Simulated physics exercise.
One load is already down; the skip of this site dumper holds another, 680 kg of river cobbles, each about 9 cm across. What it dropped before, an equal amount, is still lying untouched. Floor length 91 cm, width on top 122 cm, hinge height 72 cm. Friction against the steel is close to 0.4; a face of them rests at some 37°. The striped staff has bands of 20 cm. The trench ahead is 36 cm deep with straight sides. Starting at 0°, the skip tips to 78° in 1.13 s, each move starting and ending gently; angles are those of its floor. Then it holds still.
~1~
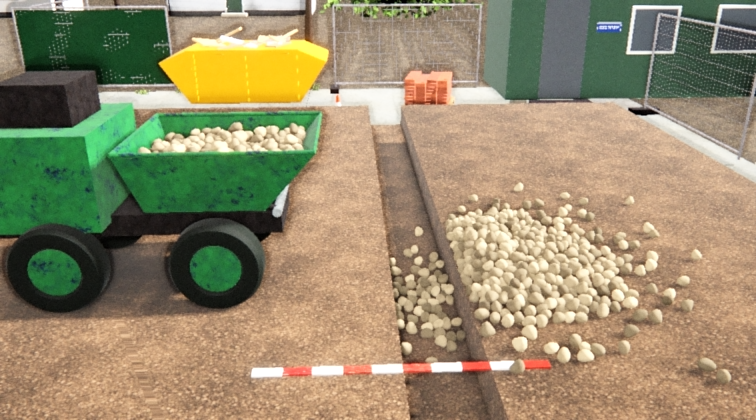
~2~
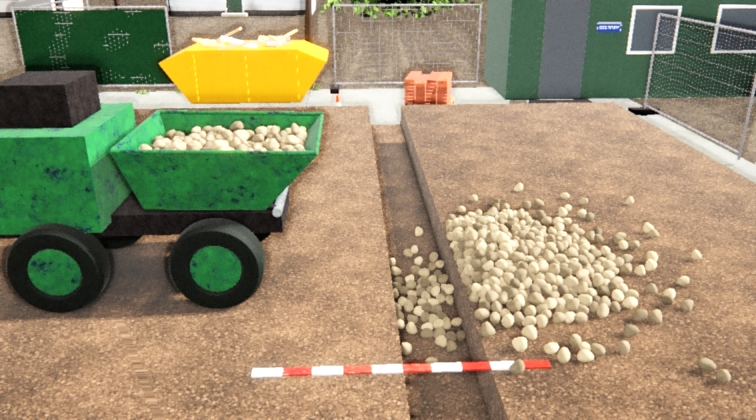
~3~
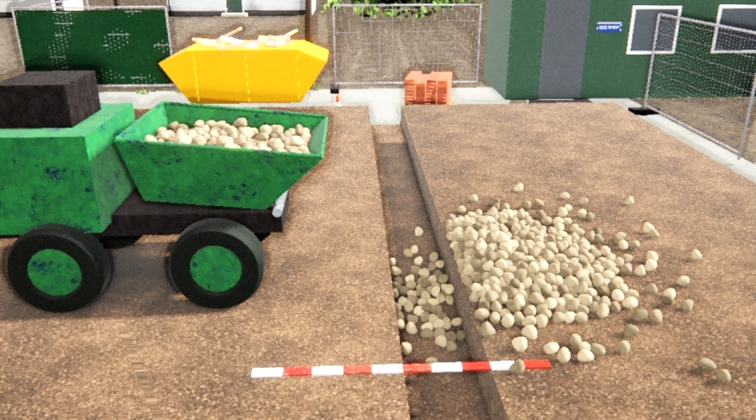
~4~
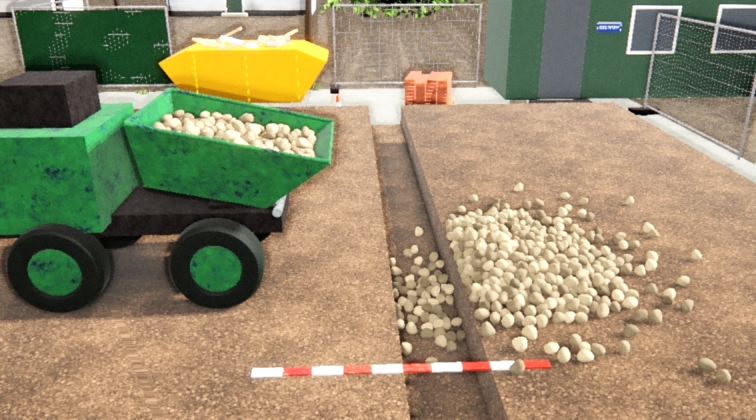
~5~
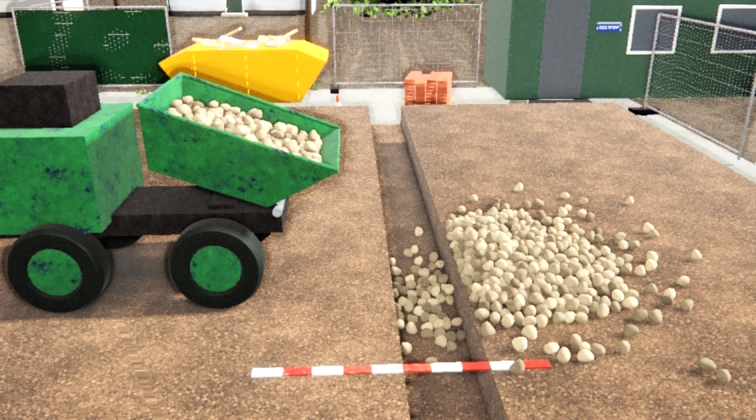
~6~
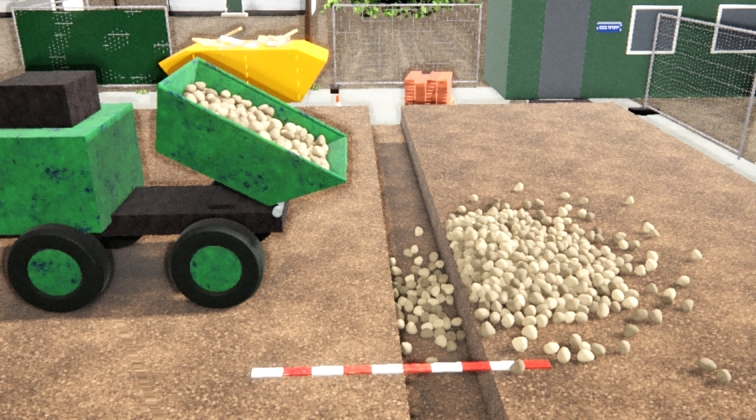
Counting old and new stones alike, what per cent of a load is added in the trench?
Roughly 93 per cent of a load more.
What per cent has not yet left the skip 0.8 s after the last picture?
About 70 per cent.
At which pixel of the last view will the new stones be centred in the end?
Near (419, 283).
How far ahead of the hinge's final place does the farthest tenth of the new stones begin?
About 140 cm.
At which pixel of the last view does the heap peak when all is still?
Near (492, 241).
Then, 0.4 s after the last picture the floor is at 66°; in per cent of one load, 100 in the skip, 10 in the trench, 89 past the trench; the foremost stones are at (655, 244).
Then, 0.8 s after the last picture the floor is at 78°; in per cent of one load, 71 in the skip, 13 short of the trench, 27 in the trench, 89 past the trench; the foremost stones are at (655, 244).
Then, 1.1 s after the last picture the floor is at 78°; in per cent of one load, 22 in the skip, 12 short of the trench, 76 in the trench, 90 past the trench; the foremost stones are at (655, 244).
Then, 3.9 s after the last picture the floor is at 78°; in per cent of one load, 0 in the skip, 7 short of the trench, 103 in the trench, 89 past the trench; the foremost stones are at (655, 244). Net gain in the trench, 93.
